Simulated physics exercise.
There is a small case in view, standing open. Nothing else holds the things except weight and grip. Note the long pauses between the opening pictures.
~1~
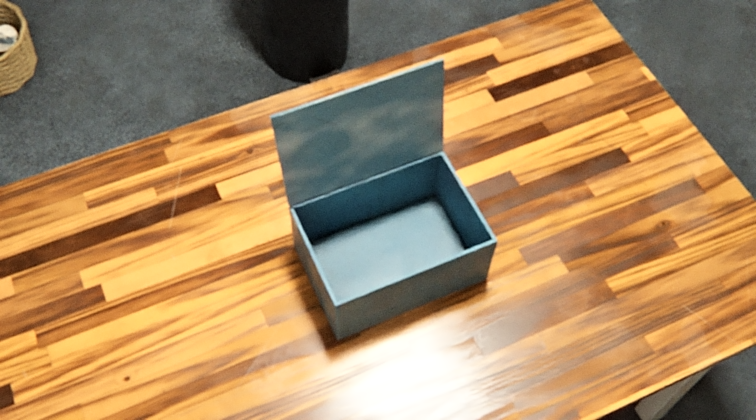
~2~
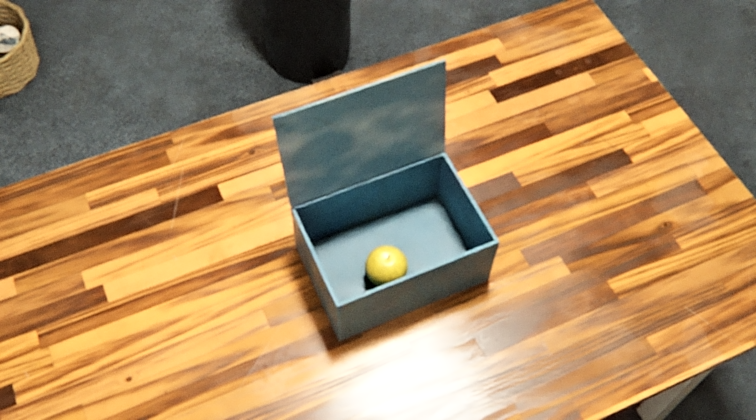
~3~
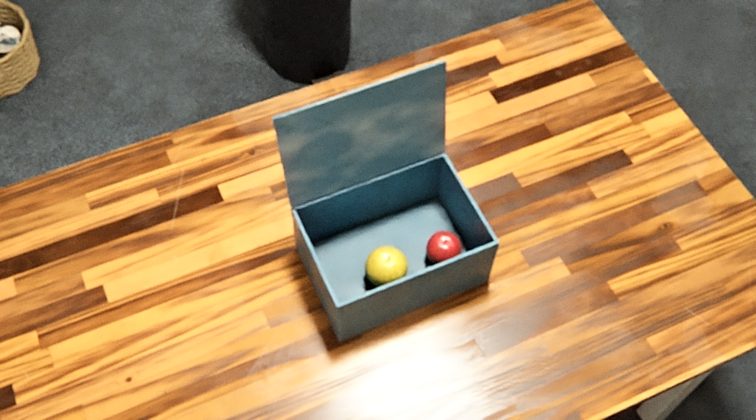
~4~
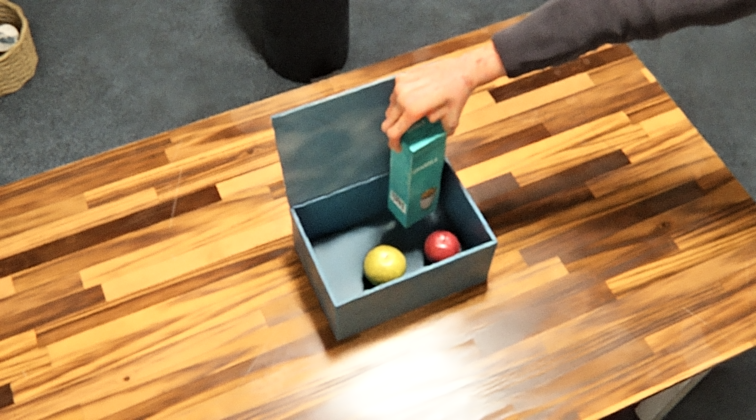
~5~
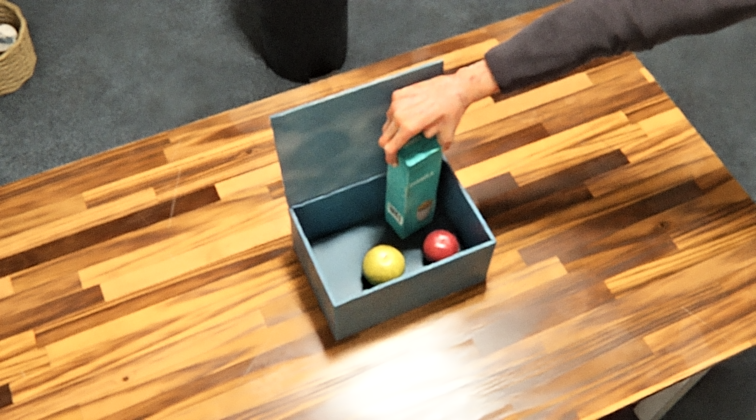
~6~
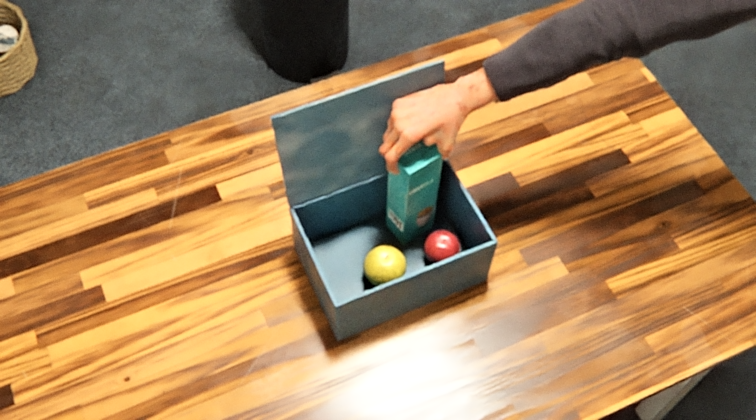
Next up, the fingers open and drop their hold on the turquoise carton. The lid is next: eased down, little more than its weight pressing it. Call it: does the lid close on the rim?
My call is that it fails to close.
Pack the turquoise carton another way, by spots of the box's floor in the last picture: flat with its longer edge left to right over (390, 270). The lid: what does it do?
It seals the box.
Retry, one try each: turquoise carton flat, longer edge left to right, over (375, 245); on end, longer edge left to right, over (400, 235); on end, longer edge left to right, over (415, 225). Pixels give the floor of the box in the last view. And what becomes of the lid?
Case one, the lid lies closed; case two, it is kept from closing; case three, it is kept from closing.
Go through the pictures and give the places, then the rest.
In the first frame, the last thing is not in view yet.
In the second frame, the last thing is not in view yet.
In the third frame, the last thing is not in view yet; red apple (444, 249).
In the fourth frame, coming down; turquoise carton (416, 173); red apple (442, 248).
In the fifth frame, coming down; turquoise carton (412, 185); red apple (441, 248).
In the sixth frame, in place under the hand; turquoise carton (412, 192); red apple (442, 248).
Then, 1.60 s past the last view, lid 67° above the rim; turquoise carton rocked 8° from its first pose near (418, 198).
Then, 1.90 s past the last view, lid 33° above the rim; turquoise carton rocked 36° from its first pose near (437, 222).
Finally, lid 20° above the rim; down or leaning hard in the box, turquoise carton; the other 2 still in place. Final places as the last picture's camera would see them, turquoise carton near (442, 225).
